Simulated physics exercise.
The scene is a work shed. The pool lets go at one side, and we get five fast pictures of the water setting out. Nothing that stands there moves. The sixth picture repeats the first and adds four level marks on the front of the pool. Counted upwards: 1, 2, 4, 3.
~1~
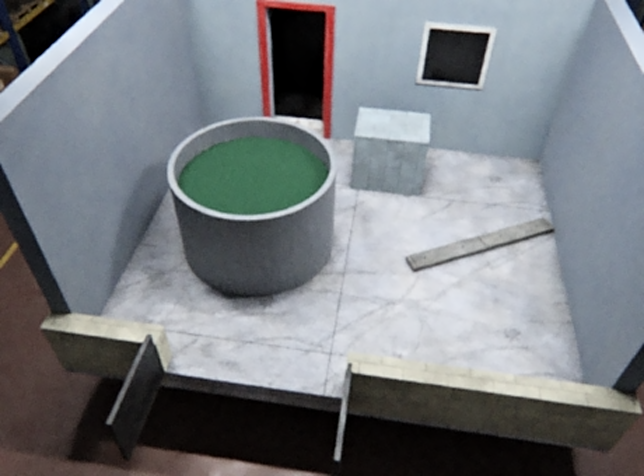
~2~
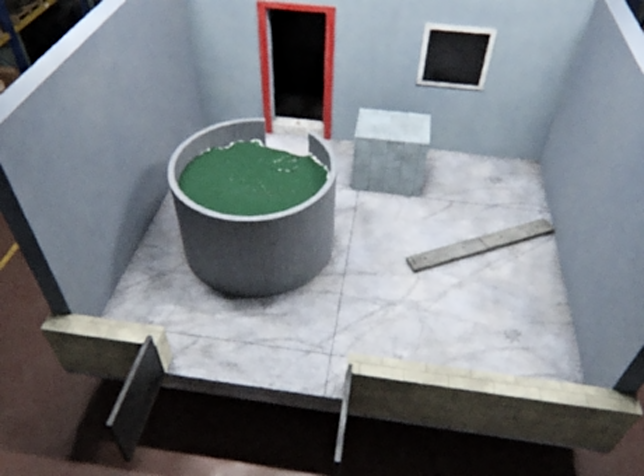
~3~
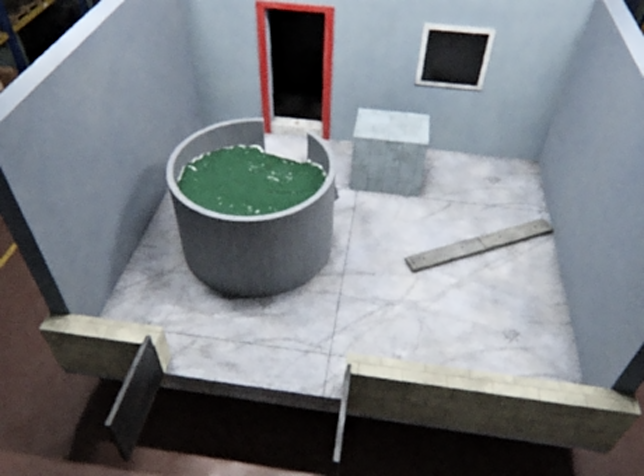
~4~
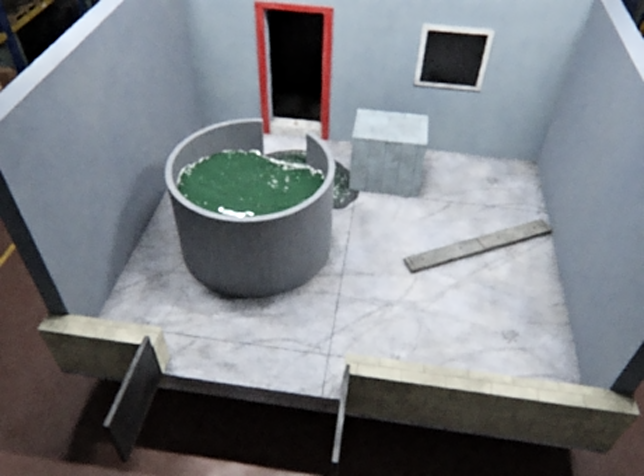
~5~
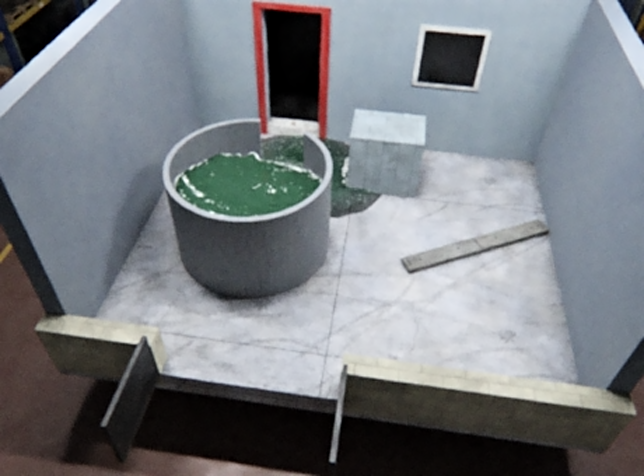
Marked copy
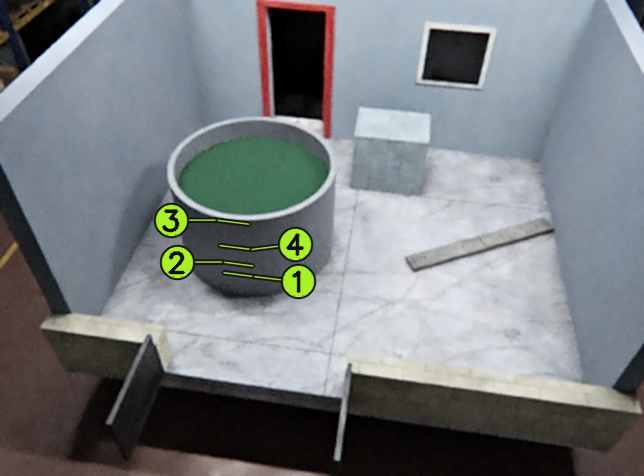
In a work shed, green water in a round grey pool began to churn and sank a little as a gap showed at its back rim, and water spread across the floor around the pale block.
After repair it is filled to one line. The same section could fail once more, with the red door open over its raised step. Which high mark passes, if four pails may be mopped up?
The limit is 1.
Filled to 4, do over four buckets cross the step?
Yes, it does.
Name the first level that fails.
The answer is 2.
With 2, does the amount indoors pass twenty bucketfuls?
No.
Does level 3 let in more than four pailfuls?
Yes, it does.
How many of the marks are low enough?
One of them.
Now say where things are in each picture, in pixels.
The first picture shows water in the pool at rest, its middle at (254, 180); foot of the red doorway at (298, 135); open gate at (254, 336).
In the second picture, water covers 1 % of the ground, its front hidden from here.
In the third picture, water covers 3 % of the ground, its front hidden from here.
In the fourth picture, water covers 8 % of the ground, its front hidden from here.
In the fifth picture, 14 % of the ground under water, visible out to (360, 198).
In lime, 1 at (238, 274); 2 at (237, 263); 3 at (232, 222); 4 at (235, 247); from the bottom up 1, 2, 4, 3.
Choosing 1, a splash gets over, under a bucket.
Choosing 2, about 9 bucketfuls get in.
Choosing 3, dozens of bucketfuls pour in.
Choosing 4, dozens of bucketfuls pour in.
